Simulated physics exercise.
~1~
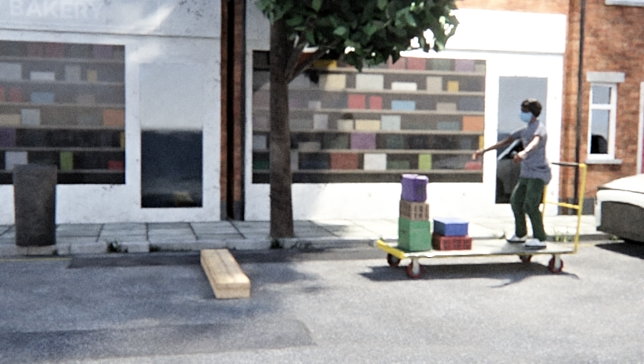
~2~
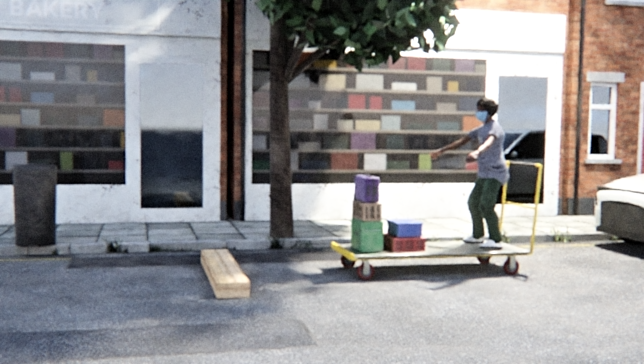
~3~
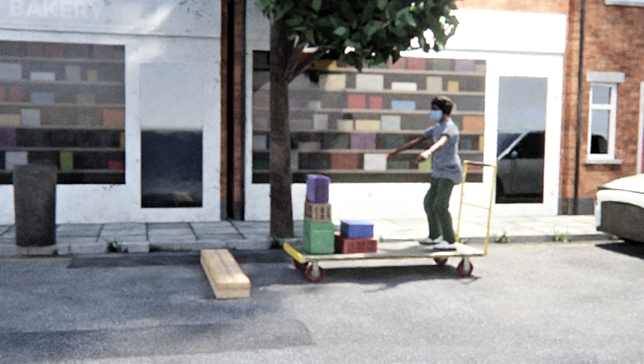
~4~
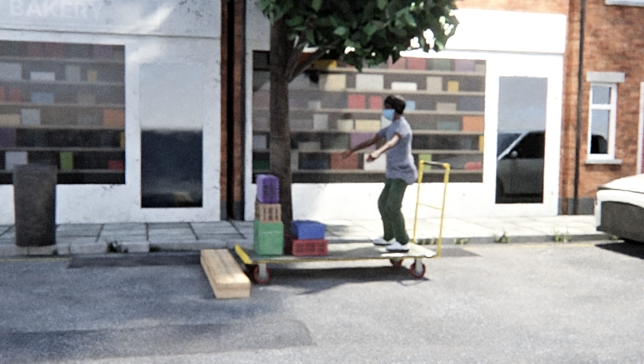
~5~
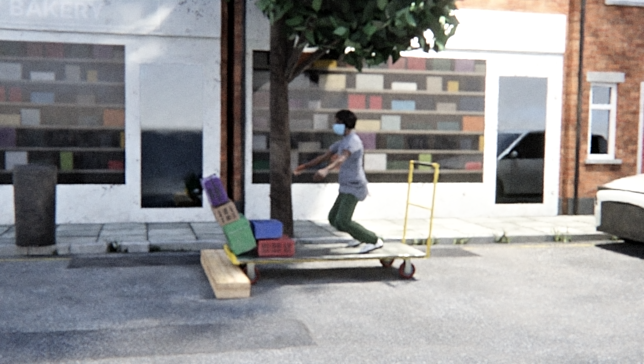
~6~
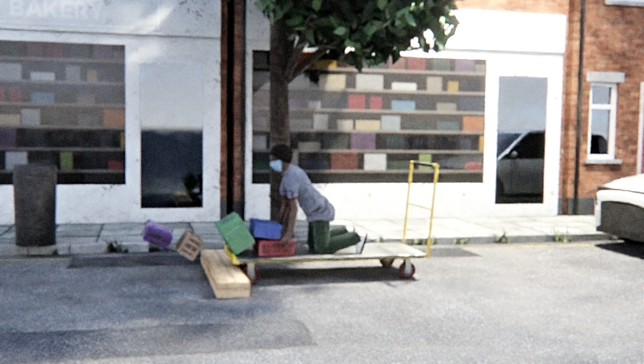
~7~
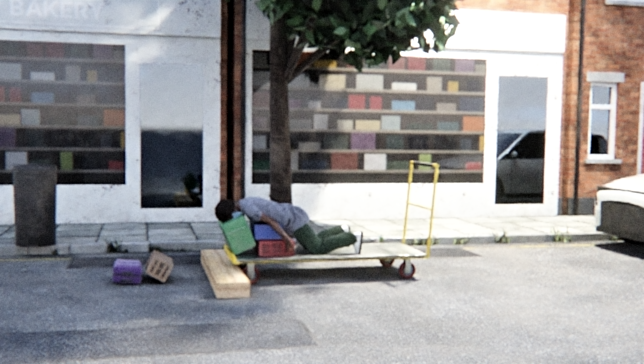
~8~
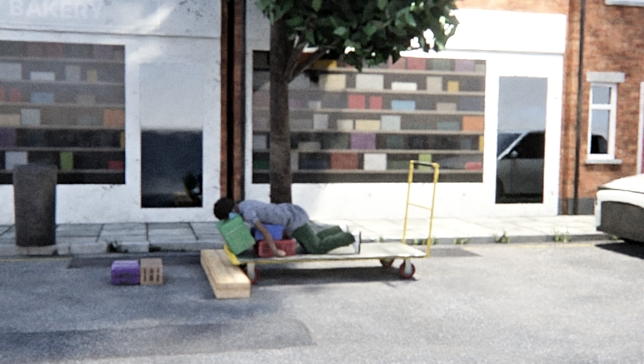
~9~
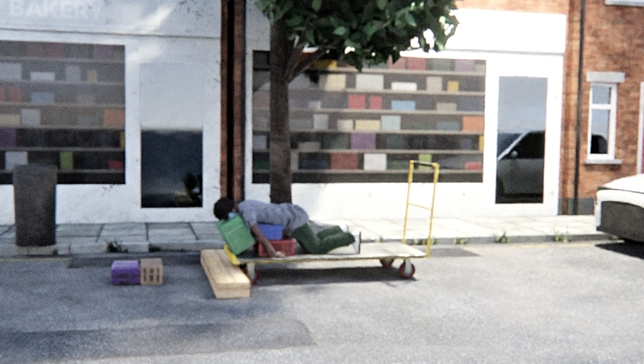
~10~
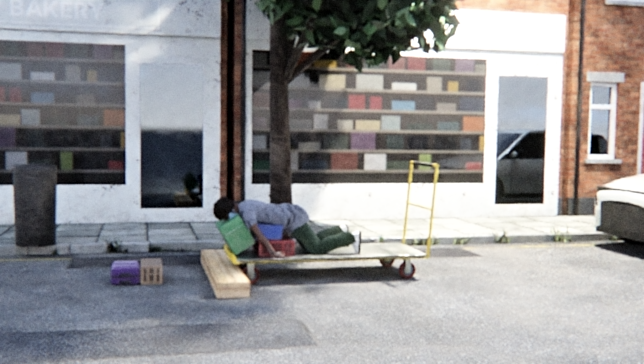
Outside a bakery, a trolley hits a beam, toppling two boxes off and its rider forward.
